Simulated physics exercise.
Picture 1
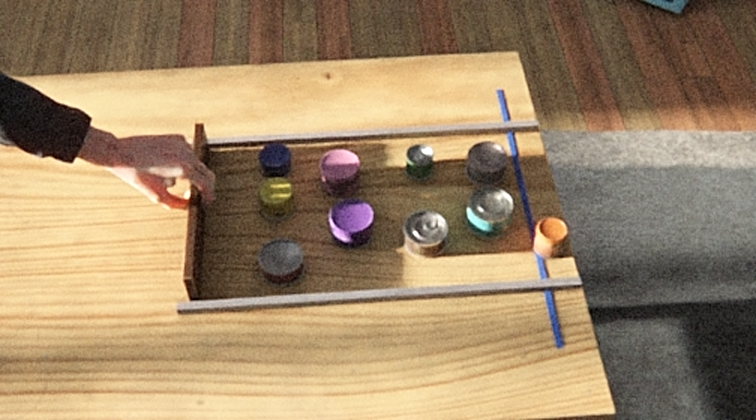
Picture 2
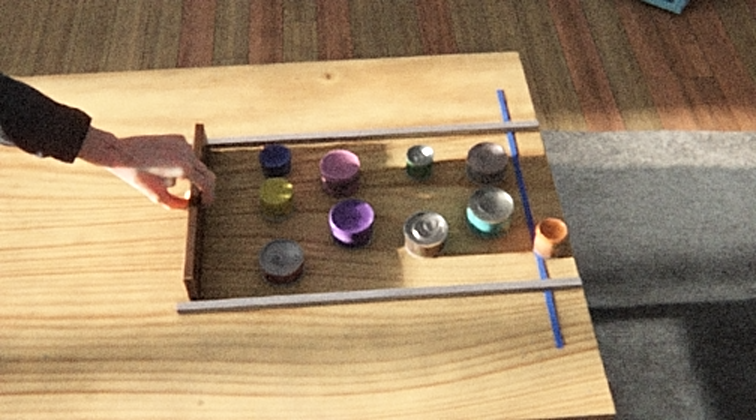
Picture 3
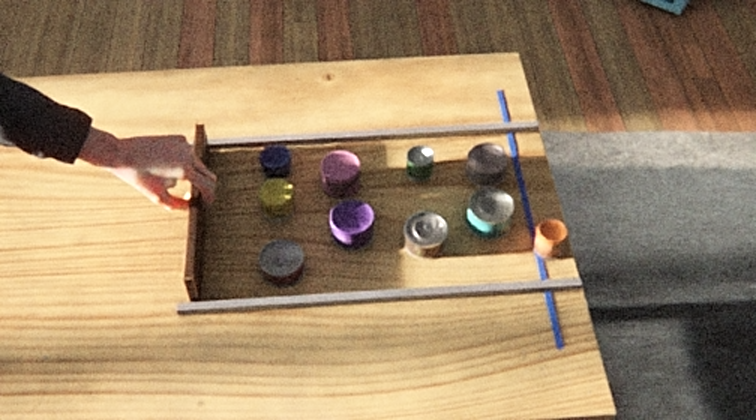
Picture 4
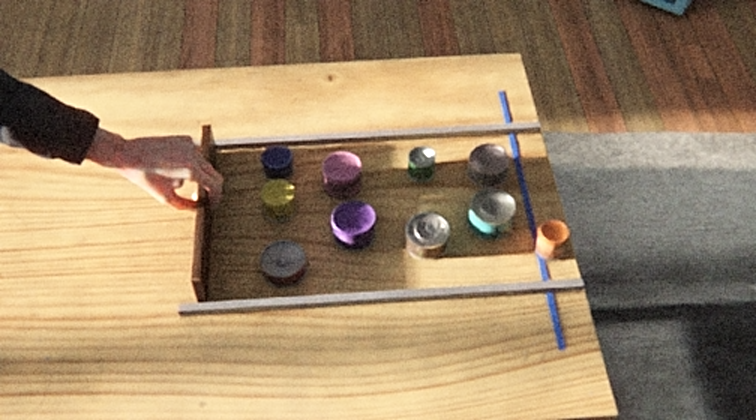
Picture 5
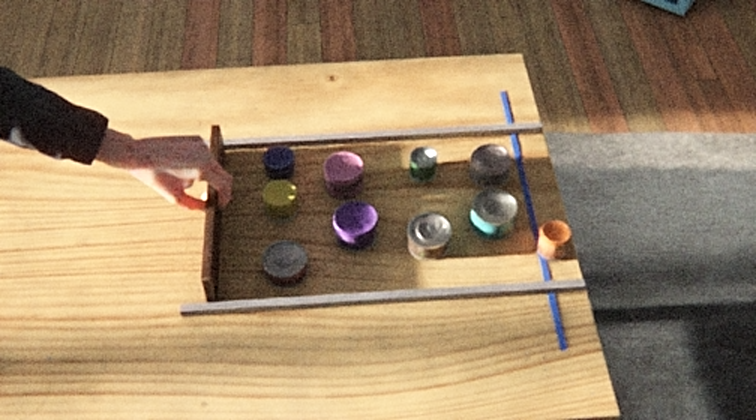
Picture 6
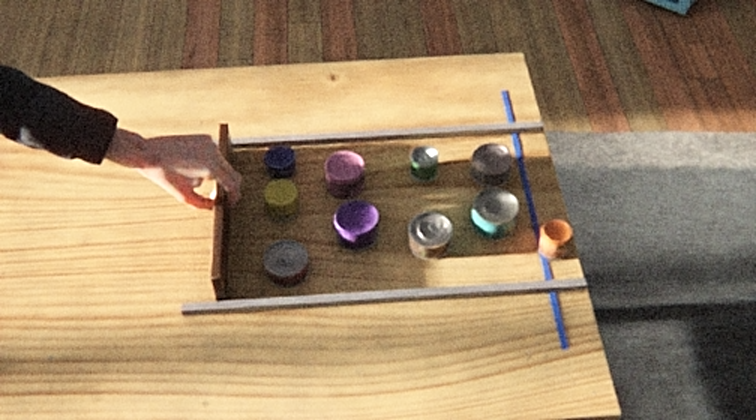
On a pale wooden table, a hand holds a brown board upright between two rails beside scattered small, colourful pots and tins, then slides it slightly right toward them while the orange tin remains near the blue tape.
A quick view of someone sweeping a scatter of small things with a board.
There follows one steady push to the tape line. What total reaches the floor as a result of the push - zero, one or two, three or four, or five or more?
I predict more than four will slip off.
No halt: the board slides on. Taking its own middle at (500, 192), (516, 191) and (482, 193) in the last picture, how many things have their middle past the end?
Over the end: 1, 4, 1.
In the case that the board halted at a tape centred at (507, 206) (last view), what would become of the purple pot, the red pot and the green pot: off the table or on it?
The purple pot is still there; as for the red pot, it is still there; and the green pot is still there.
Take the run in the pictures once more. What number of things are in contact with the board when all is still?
The count comes out at 5.
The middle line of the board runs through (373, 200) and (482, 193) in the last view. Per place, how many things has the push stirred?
It comes to 7 for the first spot, 10 for the other.
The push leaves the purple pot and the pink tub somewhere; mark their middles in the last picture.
They finish at roughly (559, 217) and (542, 159) respectively.
Early on, none off yet; orange tin at rest near (555, 240); grey tin at rest near (491, 166); turquoise pot at rest near (494, 215).
A while later, none off yet; orange tin at rest near (555, 240); grey tin at rest near (492, 165); turquoise pot travelled a little near (511, 207).
Finally, the number that fall off is five or more; lost, brown tin, green pot, turquoise pot, grey tin and orange tin.
